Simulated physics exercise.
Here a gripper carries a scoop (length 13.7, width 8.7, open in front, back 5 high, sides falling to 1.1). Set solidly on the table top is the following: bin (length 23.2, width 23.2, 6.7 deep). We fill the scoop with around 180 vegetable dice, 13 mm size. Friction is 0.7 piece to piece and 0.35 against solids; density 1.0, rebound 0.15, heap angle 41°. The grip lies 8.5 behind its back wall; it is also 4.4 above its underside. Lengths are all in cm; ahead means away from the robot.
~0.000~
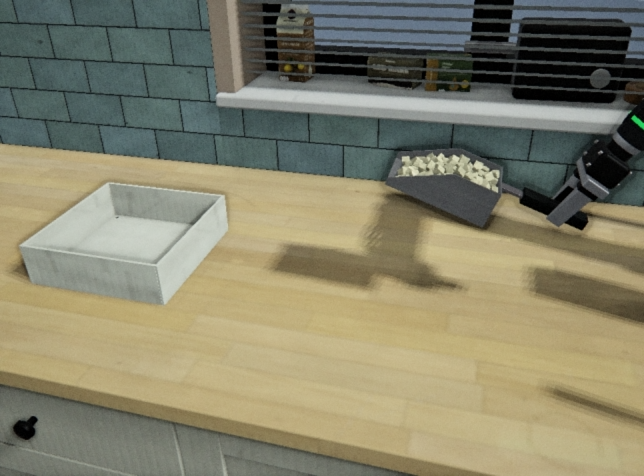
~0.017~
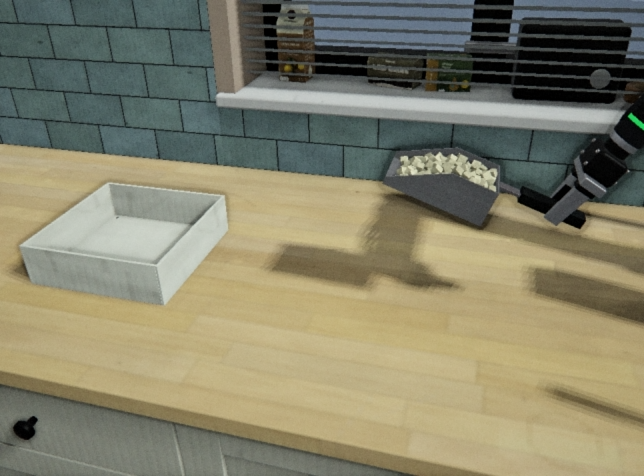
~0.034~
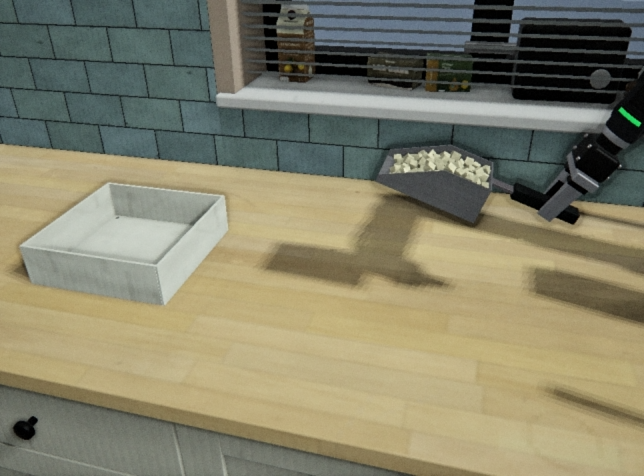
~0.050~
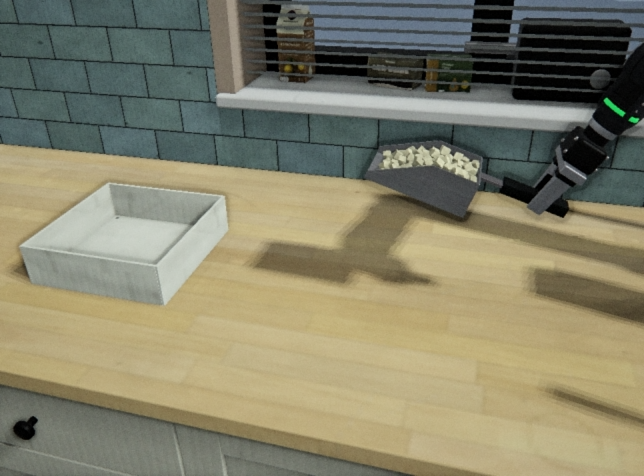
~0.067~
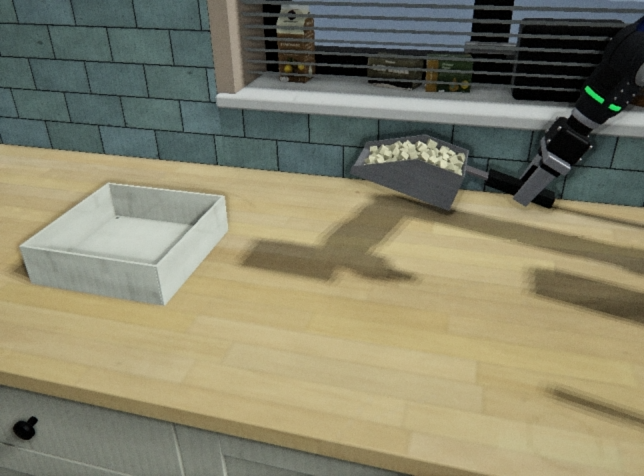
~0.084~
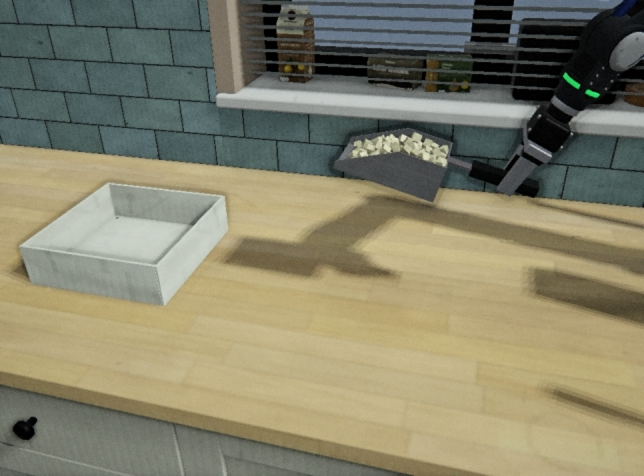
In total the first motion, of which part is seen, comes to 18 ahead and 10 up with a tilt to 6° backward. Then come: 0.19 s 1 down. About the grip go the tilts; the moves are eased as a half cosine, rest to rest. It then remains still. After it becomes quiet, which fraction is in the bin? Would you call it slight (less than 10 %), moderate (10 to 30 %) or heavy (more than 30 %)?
I would call it heavy.
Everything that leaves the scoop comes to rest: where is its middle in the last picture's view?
Near (129, 251).
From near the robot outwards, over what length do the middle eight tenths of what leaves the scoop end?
It spans some 22 centimetres.
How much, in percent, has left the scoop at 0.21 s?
By then near 10 % is out.
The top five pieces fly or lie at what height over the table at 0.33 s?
Roughly 26 centimetres, give or take.
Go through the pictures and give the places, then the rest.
In the first picture, scoop floor at (447, 192), tilted 20° backward; upper third of the load around (439, 171), from x 400 to 495, top at y 160; 185 on the scoop.
In the second picture, scoop floor at (444, 192), tilted 20° backward; upper third of the load around (438, 170), from x 395 to 495, top at y 155.
In the third picture, scoop floor at (438, 189), tilted 19° backward; upper third of the load around (434, 168), from x 390 to 485, top at y 155.
In the fourth picture, scoop floor at (427, 185), tilted 18° backward; upper third of the load around (425, 163), from x 380 to 475, top at y 150.
In the fifth picture, scoop floor at (414, 179), tilted 16° backward; upper third of the load around (414, 158), from x 365 to 460, top at y 145.
In the sixth picture, scoop floor at (398, 172), tilted 15° backward; upper third of the load around (403, 151), from x 345 to 445, top at y 135; 185 on the scoop.
By 0.21 s, tilted 6° backward, highest piece 29 above the table; 164 on the scoop, 21 in flight or on a rim.
By 0.33 s, tilted 6° backward, highest piece 27 above the table; 14 on the scoop, 171 in flight or on a rim.
By 0.59 s, tilted 6° backward, highest piece 26 above the table; 146 in the bin, 32 on the table or floor, 7 on the scoop.
By 1.64 s, tilted 6° backward, highest piece 26 above the table; 146 in the bin, 32 on the table or floor, 7 on the scoop.
Final count, 146 in the bin, 32 on the table or floor, 7 on the scoop. That is 79 % in the bin.
